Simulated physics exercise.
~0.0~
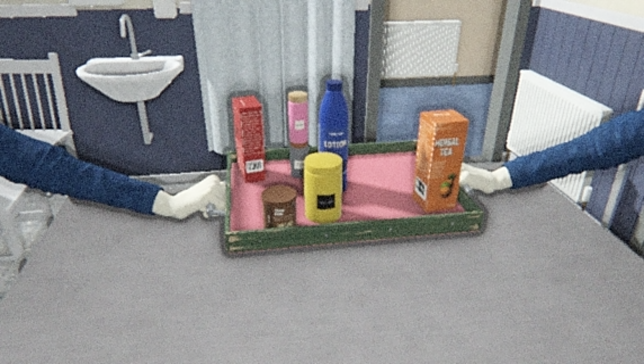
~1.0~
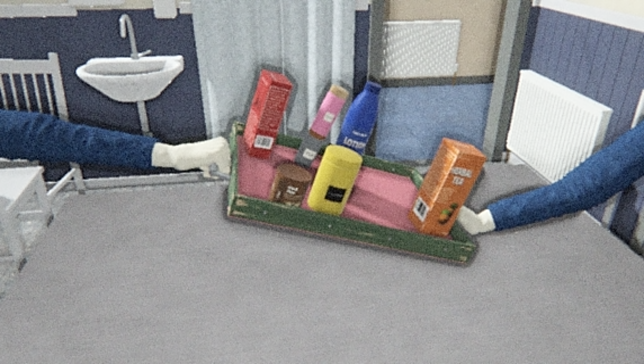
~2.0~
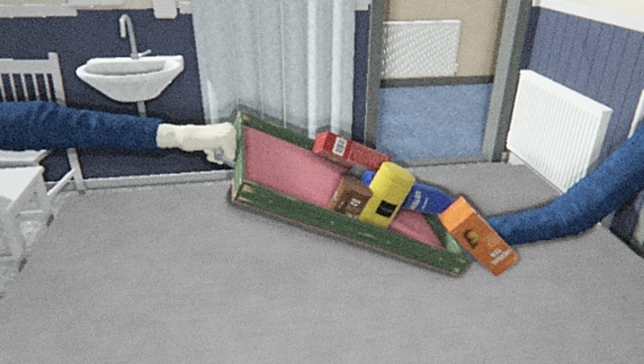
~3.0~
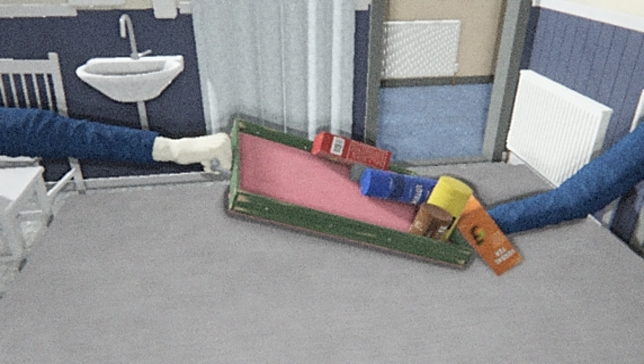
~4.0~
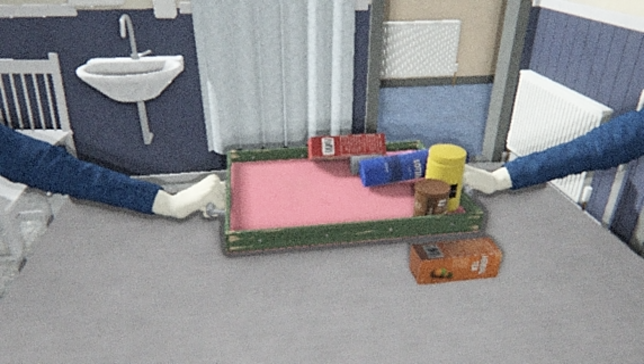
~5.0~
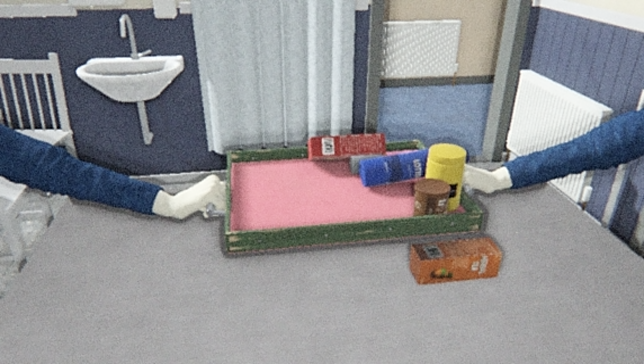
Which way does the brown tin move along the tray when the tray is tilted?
The brown tin moves to the right, ending up near the right end of the tray beside the yellow jar.
